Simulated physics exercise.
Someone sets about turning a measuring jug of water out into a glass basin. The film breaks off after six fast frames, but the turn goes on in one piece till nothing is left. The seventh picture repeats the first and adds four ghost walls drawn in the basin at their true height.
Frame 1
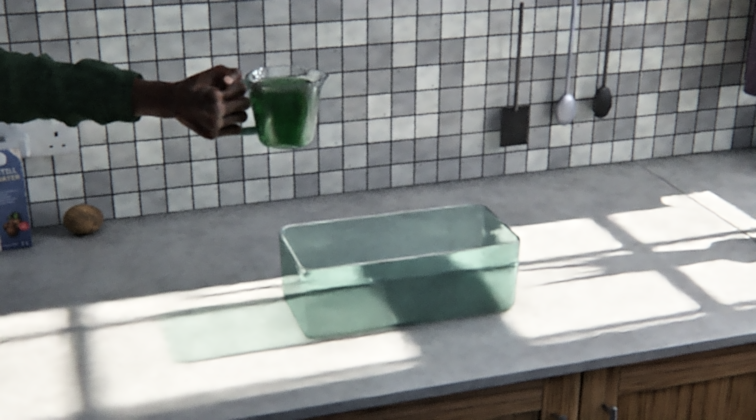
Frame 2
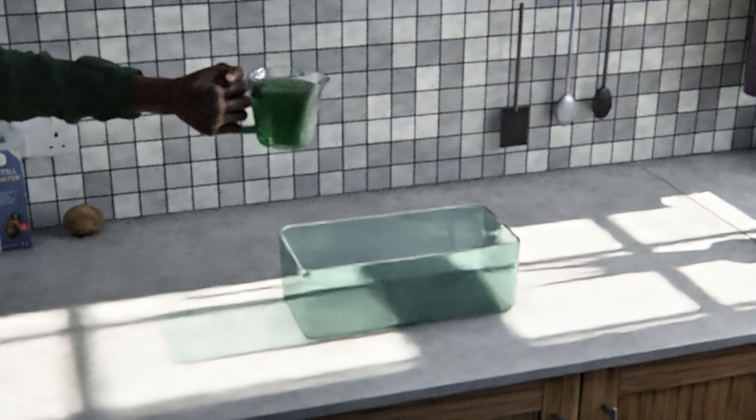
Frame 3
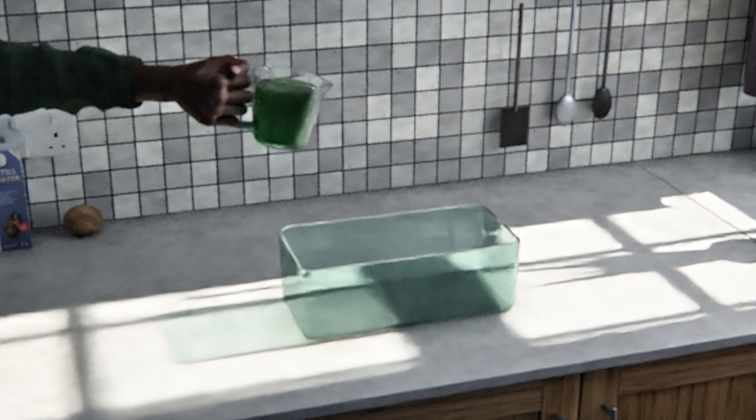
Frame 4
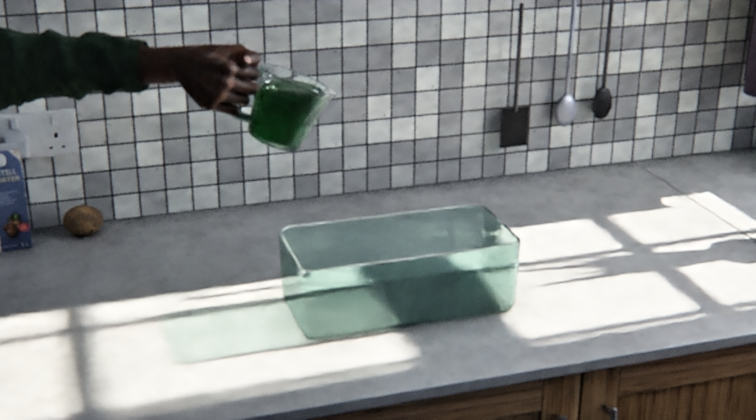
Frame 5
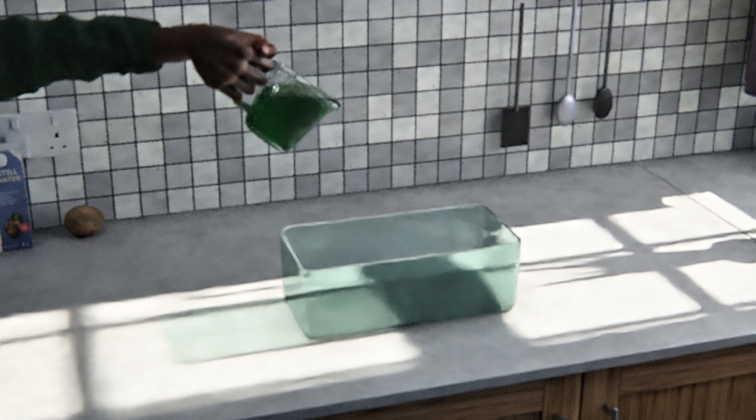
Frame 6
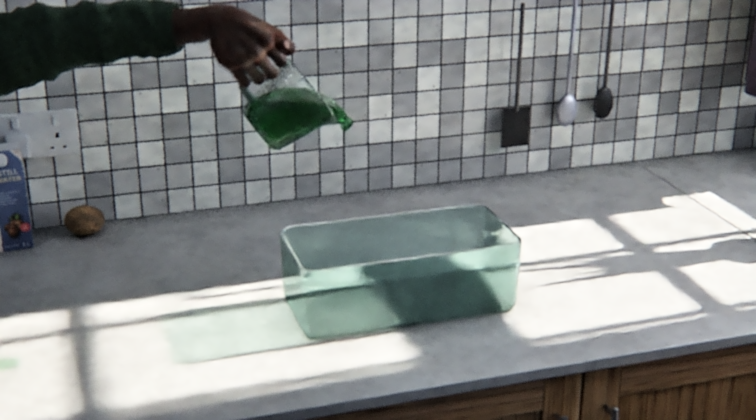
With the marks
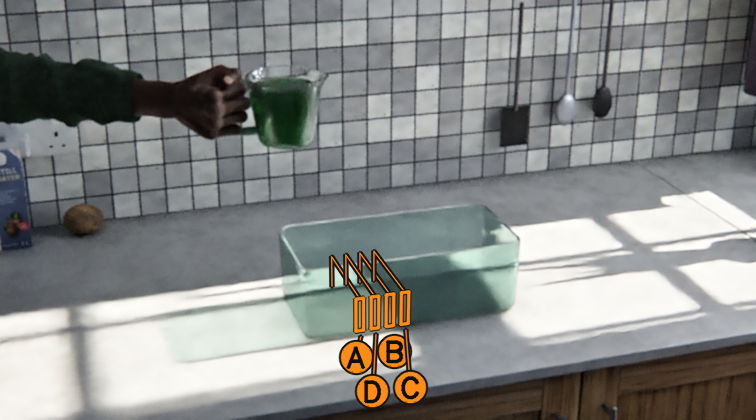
A hand holding a clear jug of green liquid above a glass basin, steadily tilting it rightward until liquid reaches the lip.
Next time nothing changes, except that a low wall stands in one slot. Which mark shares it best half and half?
Place B.
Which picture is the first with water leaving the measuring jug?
Picture 5.
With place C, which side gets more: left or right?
More ends on the left.
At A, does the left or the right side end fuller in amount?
The right side.
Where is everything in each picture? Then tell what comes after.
Upright, lip at (327, 75); basin from (303, 337) to (513, 306); nothing has left yet.
Tipped about 3°, lip at (328, 77); nothing has left yet.
Tipped about 11°, lip at (331, 83); nothing has left yet.
Tipped about 23°, lip at (335, 94); nothing has left yet.
Tipped about 38°, lip at (337, 107); water is over the lip, down to (337, 107).
Tipped about 55°, lip at (335, 122); water is over the lip, down to (343, 127).
On the marked copy, A at (360, 336); B at (390, 331); C at (405, 329); D at (376, 334).
With A, about 5 % ends left of the wall and 92 % right of it; 3 % is lost outside.
With B, about 52 % ends left of the wall and 45 % right of it; 3 % is lost outside.
With C, about 80 % ends left of the wall and 13 % right of it; 7 % is lost outside.
With D, about 11 % ends left of the wall and 86 % right of it.
